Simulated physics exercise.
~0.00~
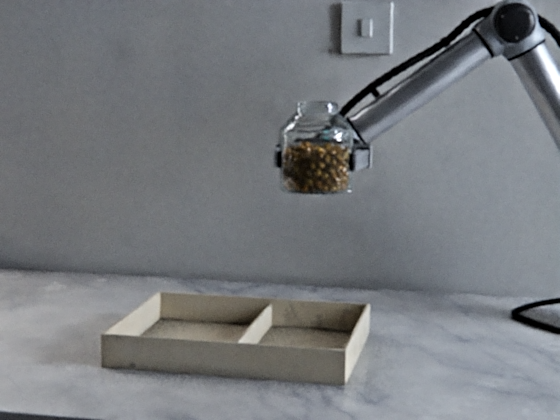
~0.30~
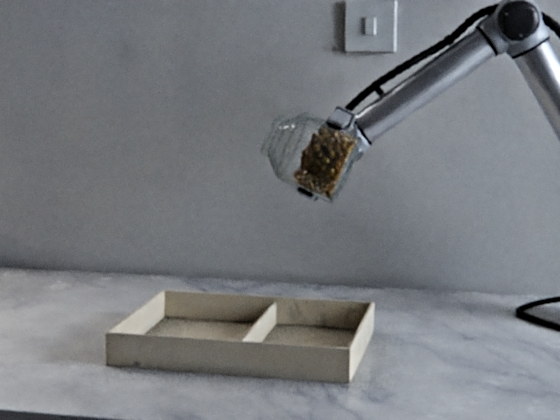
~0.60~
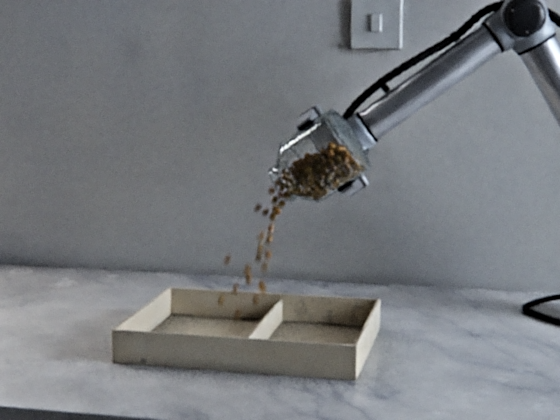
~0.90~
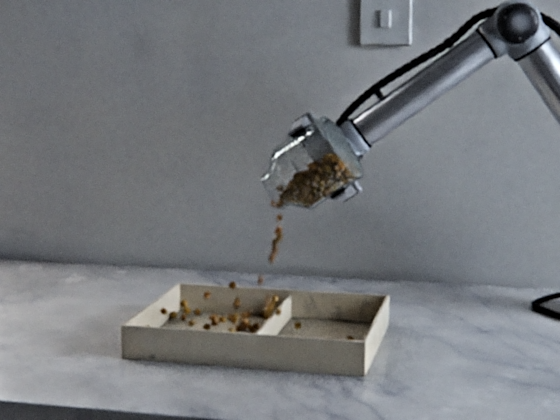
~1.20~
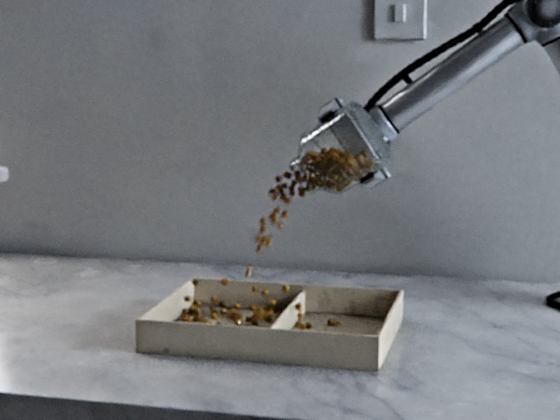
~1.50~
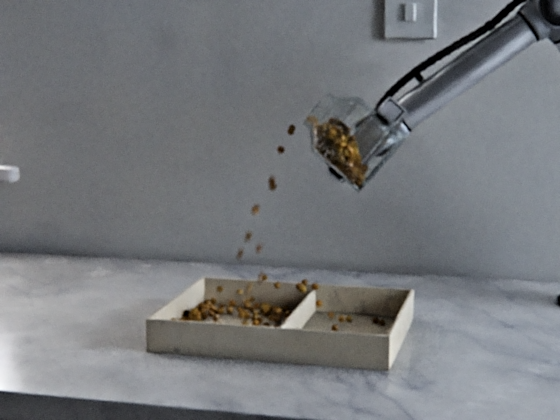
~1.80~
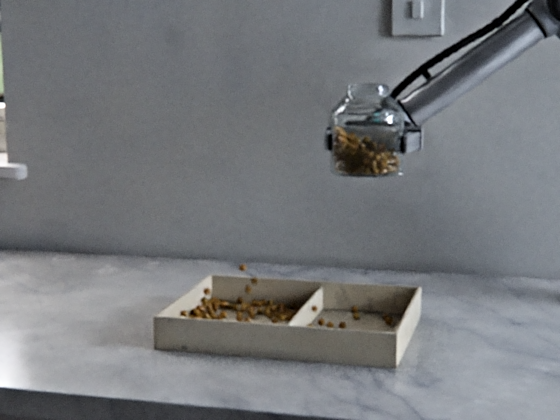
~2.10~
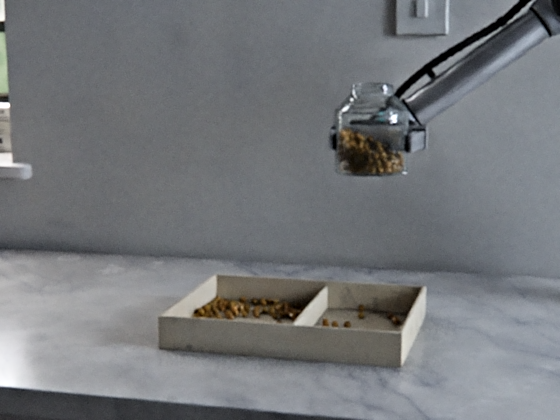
In the video, a robotic arm tips a clear jar of small brownish beads over a shallow divided tray, spilling some mostly into the left section and a few into the right, then turns the jar upright with many beads still inside.
